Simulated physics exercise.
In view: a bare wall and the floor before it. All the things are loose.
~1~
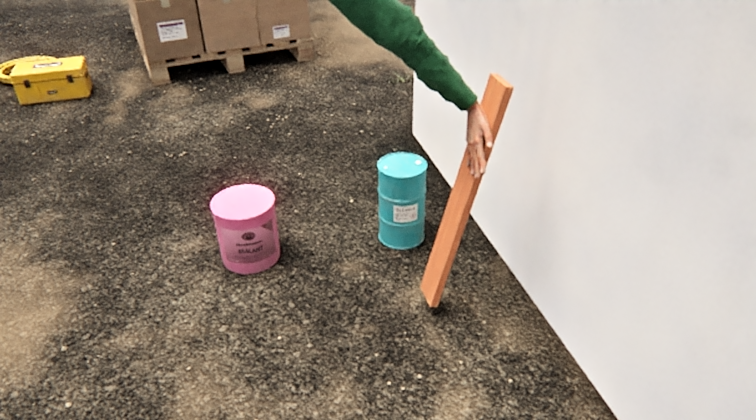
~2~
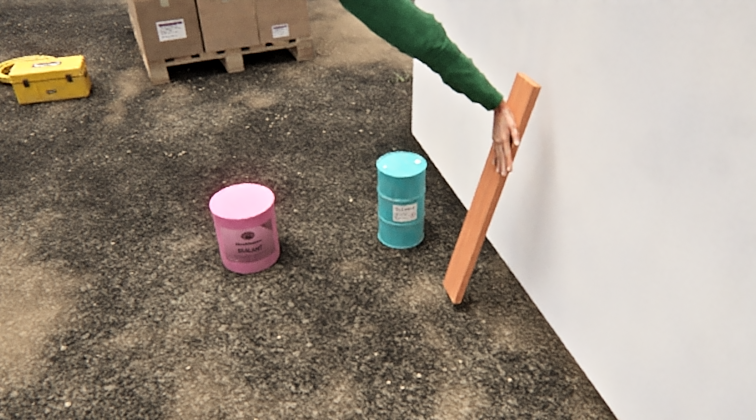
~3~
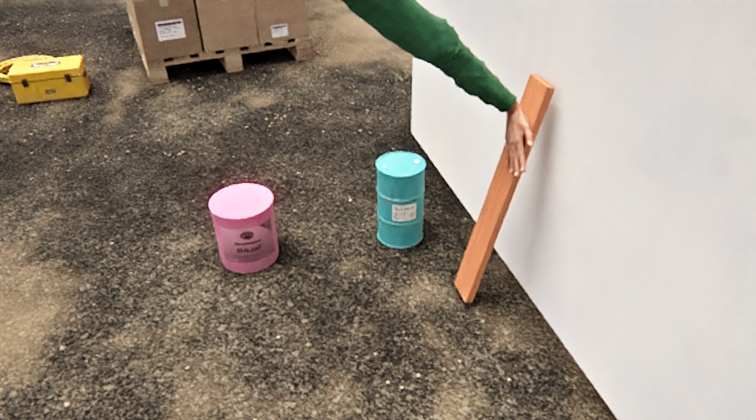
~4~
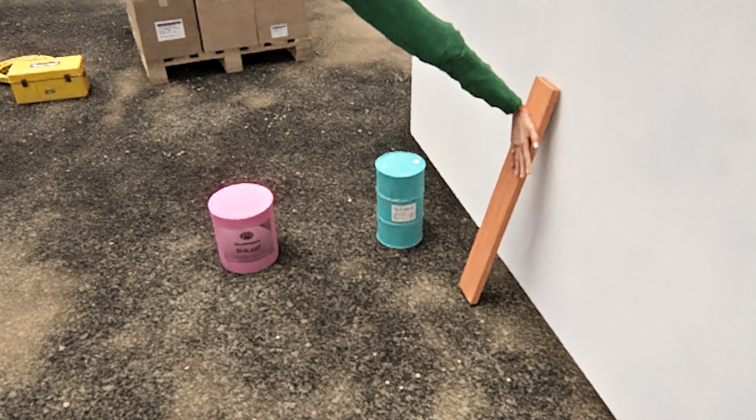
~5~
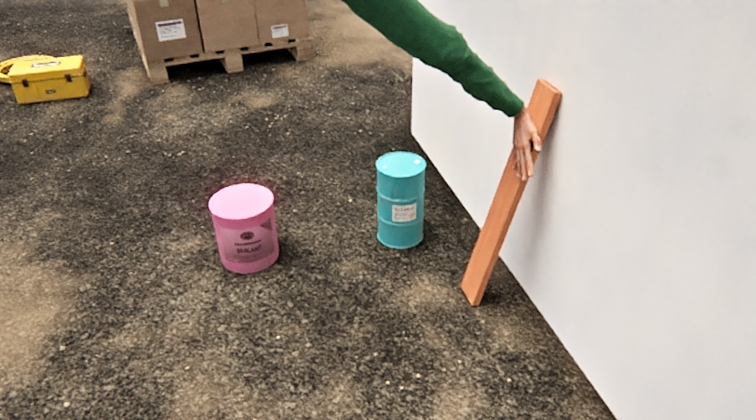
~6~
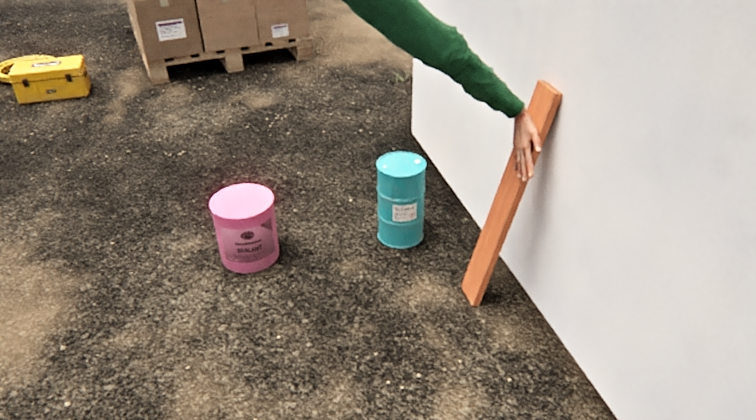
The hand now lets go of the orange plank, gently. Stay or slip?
Here the plank remains leaning.
Then, 0.20 s past the last view, nothing moves.
Then, 0.60 s past the last view, orange plank resting near (506, 202).
Finally, all 3 still in place. Final places as the last picture's camera would see them, orange plank near (506, 202). The plank stays up.
